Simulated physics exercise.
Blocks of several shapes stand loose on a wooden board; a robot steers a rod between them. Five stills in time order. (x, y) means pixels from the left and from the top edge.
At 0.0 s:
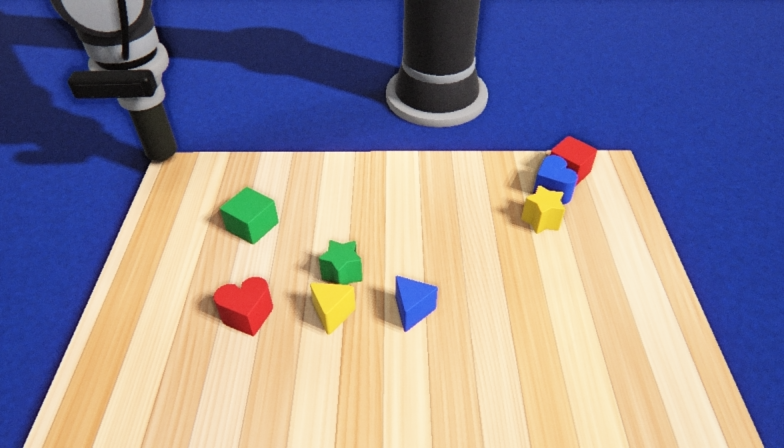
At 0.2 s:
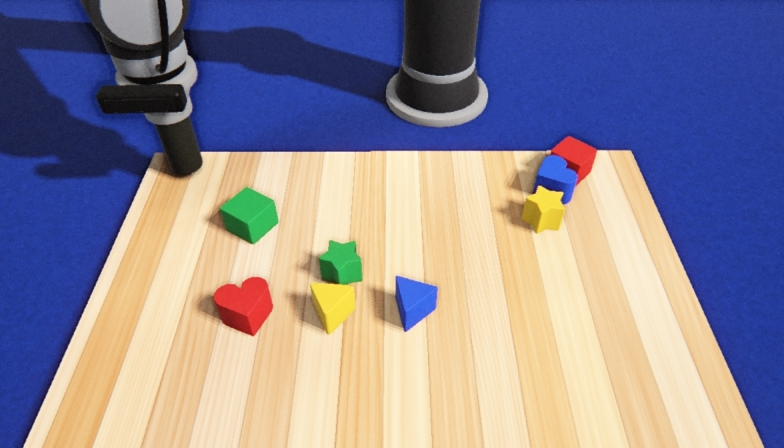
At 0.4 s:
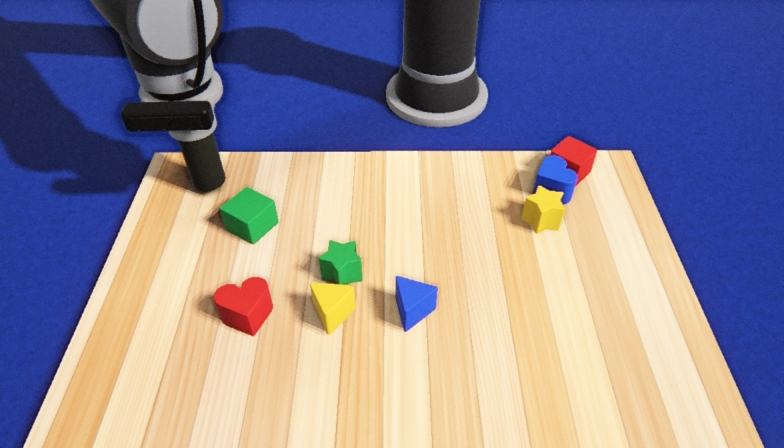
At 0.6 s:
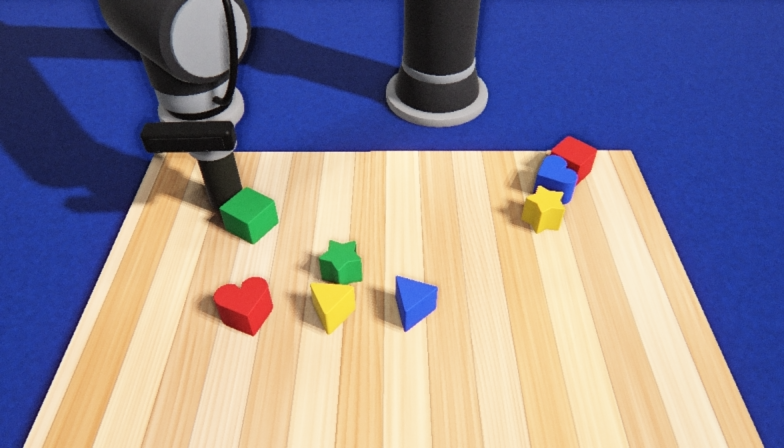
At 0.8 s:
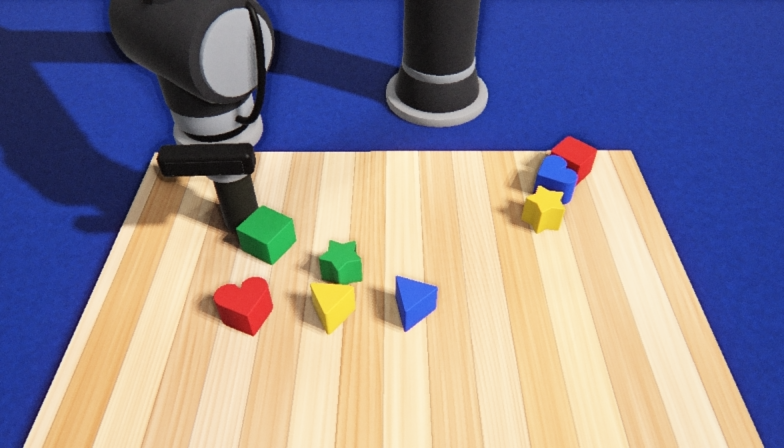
The robot's rod moves toward the green square block and nudges it down and right.
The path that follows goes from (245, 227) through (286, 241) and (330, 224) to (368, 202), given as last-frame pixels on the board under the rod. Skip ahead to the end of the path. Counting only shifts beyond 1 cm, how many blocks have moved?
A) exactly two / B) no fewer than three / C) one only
I'll go with C - one only.
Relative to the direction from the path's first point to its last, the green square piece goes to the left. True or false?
False - the claim does not hold.
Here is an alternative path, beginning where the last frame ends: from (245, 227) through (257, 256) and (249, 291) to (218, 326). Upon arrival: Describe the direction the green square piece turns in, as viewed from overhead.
Prediction: Counterclockwise.
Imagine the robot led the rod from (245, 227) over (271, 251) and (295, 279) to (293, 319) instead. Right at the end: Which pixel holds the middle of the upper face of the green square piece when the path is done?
I think it will end close to (327, 315).
What follows on the original path. One third of the way, rod at (285, 234); green square piece at (296, 246), turned 40° clockwise.
Two thirds of the way, rod at (331, 216); green square piece at (298, 247), turned 45° clockwise.
At the end, rod at (368, 196); green square piece at (298, 247), turned 45° clockwise; green star-shaped block unmoved.
